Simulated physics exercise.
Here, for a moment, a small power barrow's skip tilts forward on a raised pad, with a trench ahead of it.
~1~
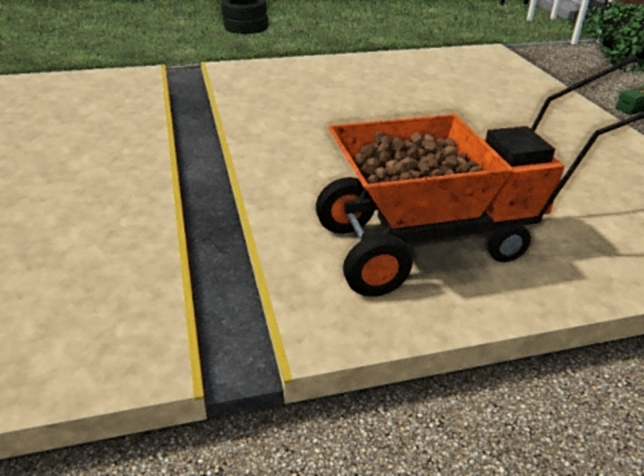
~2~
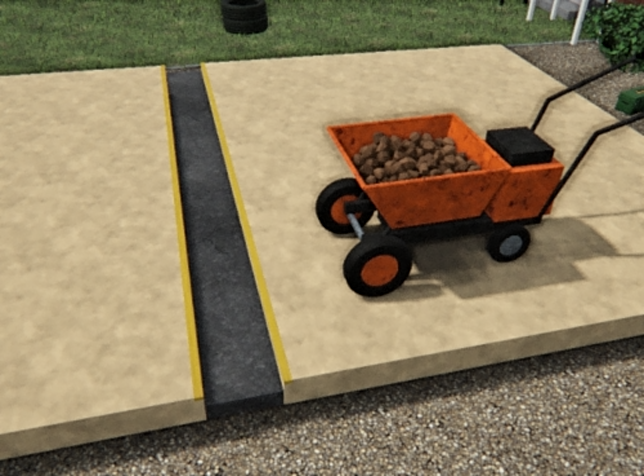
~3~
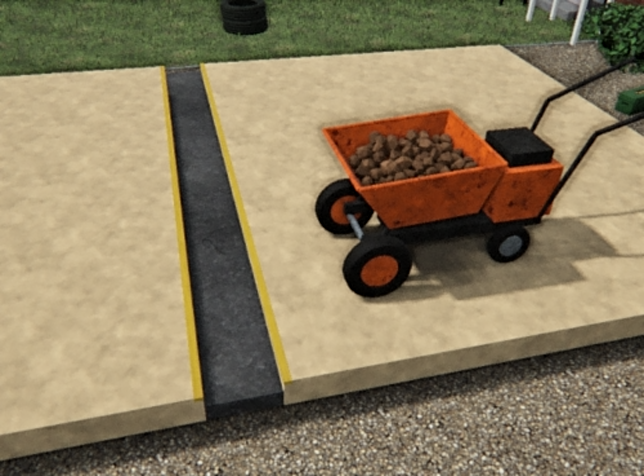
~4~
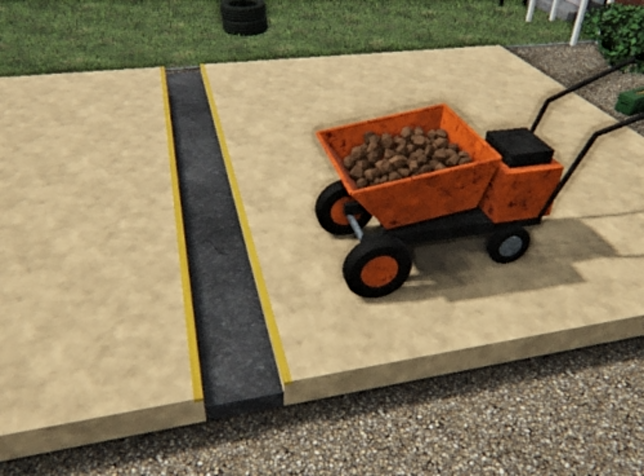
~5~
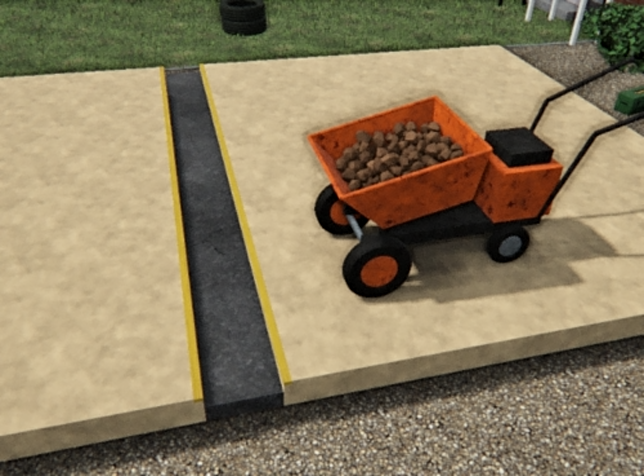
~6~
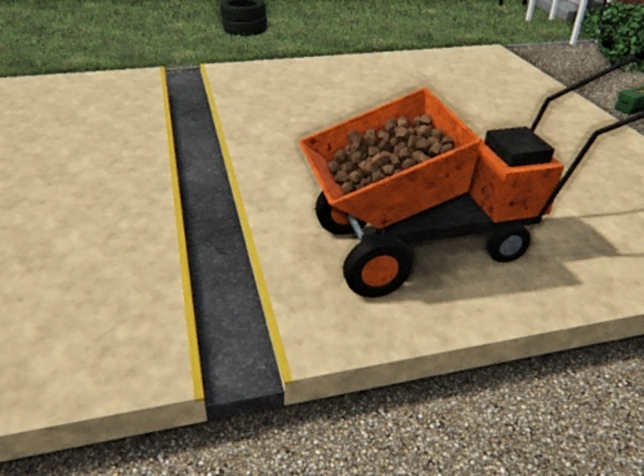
On a raised pad beside a trench, an orange barrow's loaded skip tilts forward to the left.
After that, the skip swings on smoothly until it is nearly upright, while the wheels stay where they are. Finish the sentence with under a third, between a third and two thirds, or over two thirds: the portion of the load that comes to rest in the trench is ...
It is over two thirds.
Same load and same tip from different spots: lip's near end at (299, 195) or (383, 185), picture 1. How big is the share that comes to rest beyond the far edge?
Position 1: Near 60 %; position 2: Near 0 %.
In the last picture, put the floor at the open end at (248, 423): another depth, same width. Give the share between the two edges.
100 %.
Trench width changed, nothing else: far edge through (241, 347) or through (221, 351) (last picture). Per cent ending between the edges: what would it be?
Lab note: Try one about 40 %, try two about 60 %.
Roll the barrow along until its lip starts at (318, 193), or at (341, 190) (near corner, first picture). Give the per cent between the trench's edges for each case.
First try: Around 60 %; second try: Around 80 %.
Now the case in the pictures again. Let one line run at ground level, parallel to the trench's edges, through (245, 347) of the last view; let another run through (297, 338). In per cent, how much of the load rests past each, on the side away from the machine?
Roughly 50 and 100 %.
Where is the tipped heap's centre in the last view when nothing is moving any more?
Roughly at pixel (231, 278).
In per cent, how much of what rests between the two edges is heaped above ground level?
Roughly 55 %.
Shortly afterwards, skip tipped steeply; the whole lot in the skip.
Next, skip tipped steeply; all but a few in the skip; only a few short of the trench; only a few in or heaped over the trench; only a few falling.
Some moments later, skip tipped right over; near a third in the skip; only a few short of the trench; near half in or heaped over the trench; only a few beyond it; only a few falling.
In the end, skip tipped right over; a little short of the trench; the bulk in or heaped over the trench; a little beyond it.
